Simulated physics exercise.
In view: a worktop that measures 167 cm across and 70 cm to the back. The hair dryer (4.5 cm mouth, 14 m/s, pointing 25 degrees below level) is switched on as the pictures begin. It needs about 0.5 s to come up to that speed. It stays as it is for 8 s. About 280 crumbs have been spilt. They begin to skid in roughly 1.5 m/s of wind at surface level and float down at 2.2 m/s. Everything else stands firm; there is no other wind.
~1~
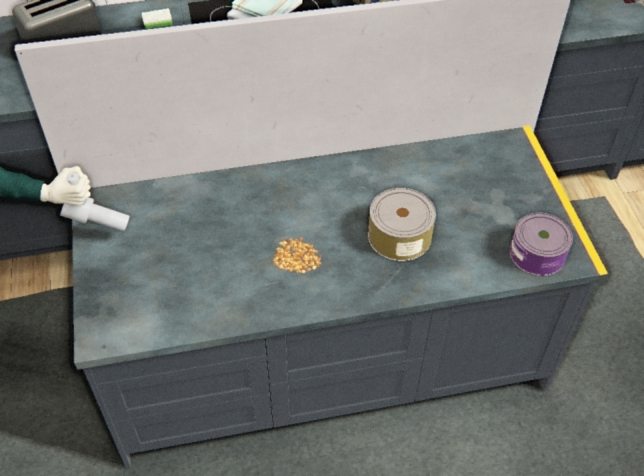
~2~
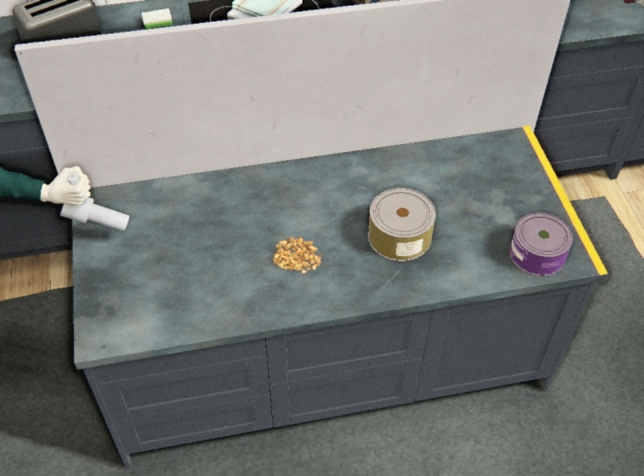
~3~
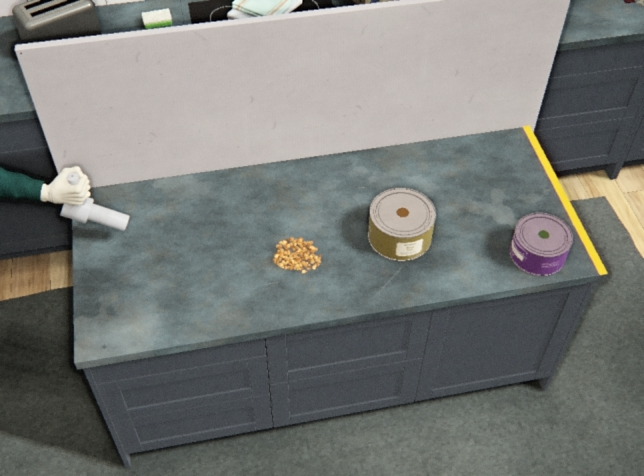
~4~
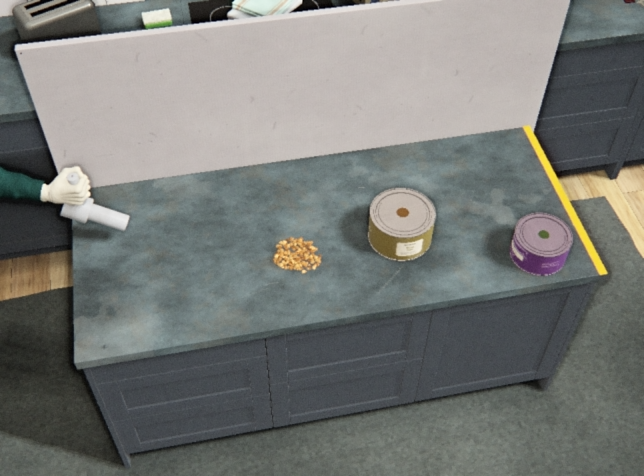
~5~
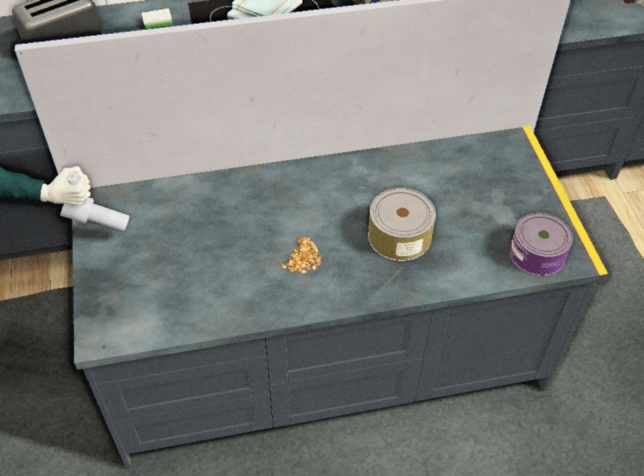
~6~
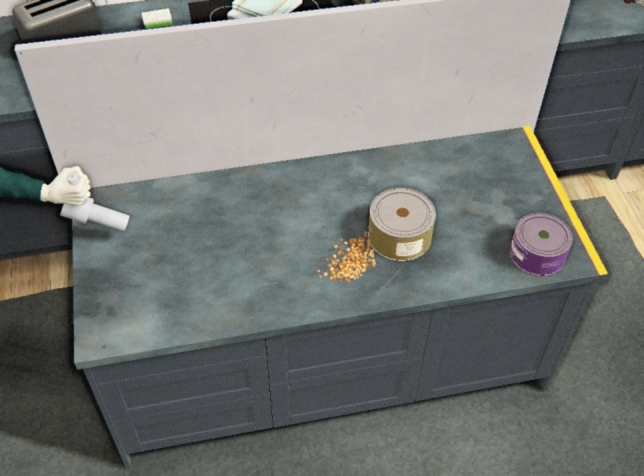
The footage shows a gloved hand holding a hair dryer at the left of a dark worktop with two tins and a pile of crumbs, which lies still at first, then skids right and spreads out beside the nearer tin.
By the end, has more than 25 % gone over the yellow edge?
More than a quarter over the yellow edge: No.
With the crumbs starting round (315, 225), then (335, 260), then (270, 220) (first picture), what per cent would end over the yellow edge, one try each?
In that order: 50 %, 0 %, 80 %.
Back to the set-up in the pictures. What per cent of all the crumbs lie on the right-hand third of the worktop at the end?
About 5 %.
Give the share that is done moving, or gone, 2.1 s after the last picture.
Near 90 %.
Then, 1.2 s after the last picture, 7 % are on the move or not yet settled, 0 % are over the yellow edge.
Then, 2.1 s after the last picture, 6 % are on the move or not yet settled, 0 % are over the yellow edge.
Then, 4.0 s after the last picture, 4 % are on the move or not yet settled, 0 % are over the yellow edge.
Then, 7.6 s after the last picture, at the end, 0 % are over the yellow edge.
